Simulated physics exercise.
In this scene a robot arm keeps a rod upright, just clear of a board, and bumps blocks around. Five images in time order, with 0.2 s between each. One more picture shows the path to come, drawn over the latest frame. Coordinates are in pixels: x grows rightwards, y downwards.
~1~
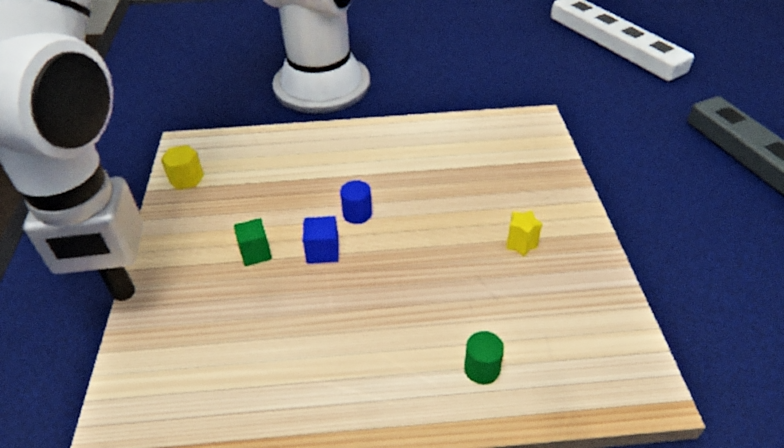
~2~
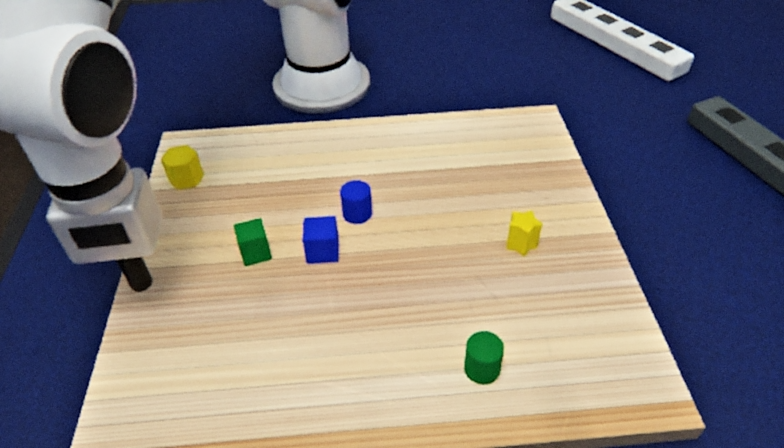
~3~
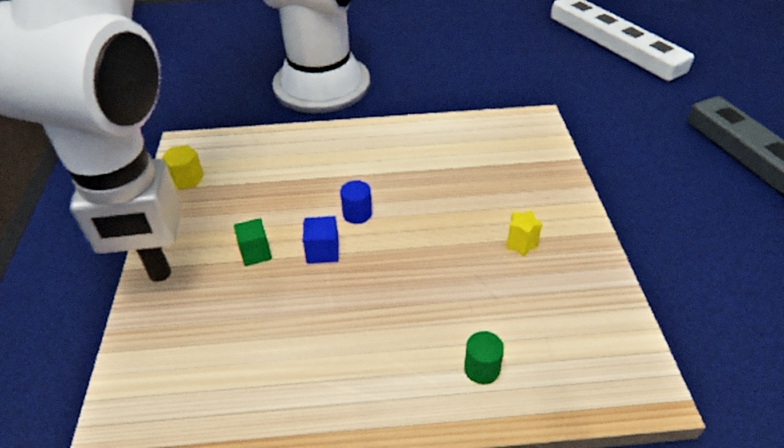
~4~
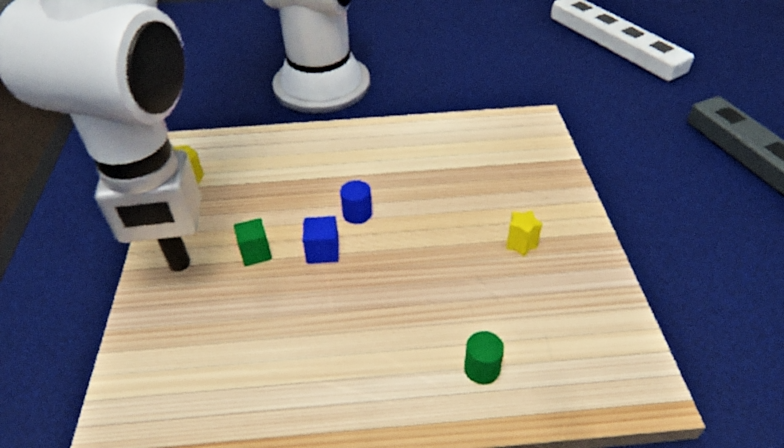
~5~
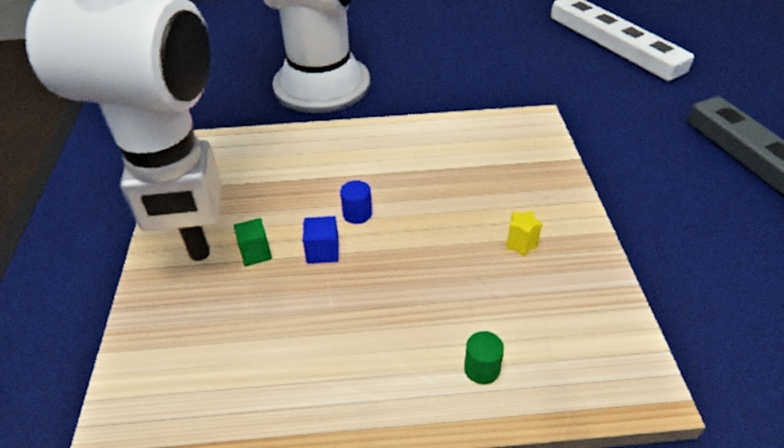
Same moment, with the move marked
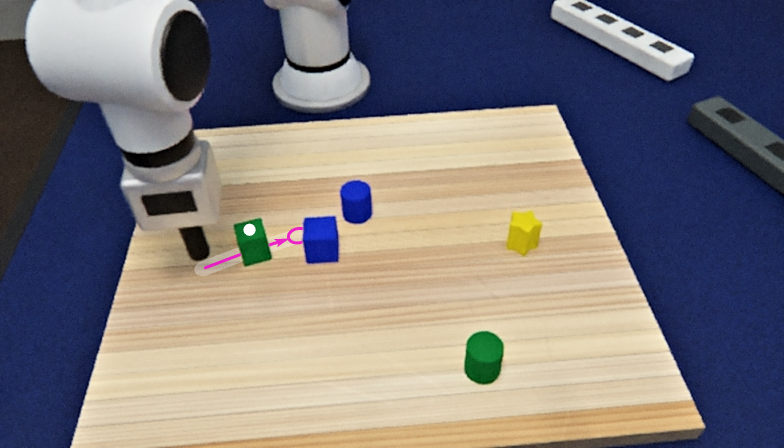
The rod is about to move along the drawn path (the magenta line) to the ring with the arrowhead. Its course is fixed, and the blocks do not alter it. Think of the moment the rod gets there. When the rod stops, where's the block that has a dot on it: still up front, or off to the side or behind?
The block that has a dot on it is leading.
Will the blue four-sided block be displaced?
I expect so.
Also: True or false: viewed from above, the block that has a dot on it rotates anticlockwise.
False - the claim does not hold.
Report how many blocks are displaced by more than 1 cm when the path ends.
The answer will be two.
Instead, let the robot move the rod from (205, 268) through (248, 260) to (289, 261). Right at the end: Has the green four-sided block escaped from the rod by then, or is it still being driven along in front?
The rod moves past it.
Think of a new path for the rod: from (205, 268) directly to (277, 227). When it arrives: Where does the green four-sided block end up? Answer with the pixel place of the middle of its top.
By then it is at (271, 225).
Path on the board, from (205, 268) directly to (298, 236); the dot is on the green four-sided block.
On the path given first. One third of the way, rod (234, 242); green four-sided block (256, 228).
Two thirds of the way, rod (266, 232); green four-sided block (288, 223), turned 30° clockwise.
At the end, rod (296, 222); green four-sided block (318, 216), turned 45° clockwise; blue four-sided block (341, 229), turned 30° clockwise; blue circular block in place.
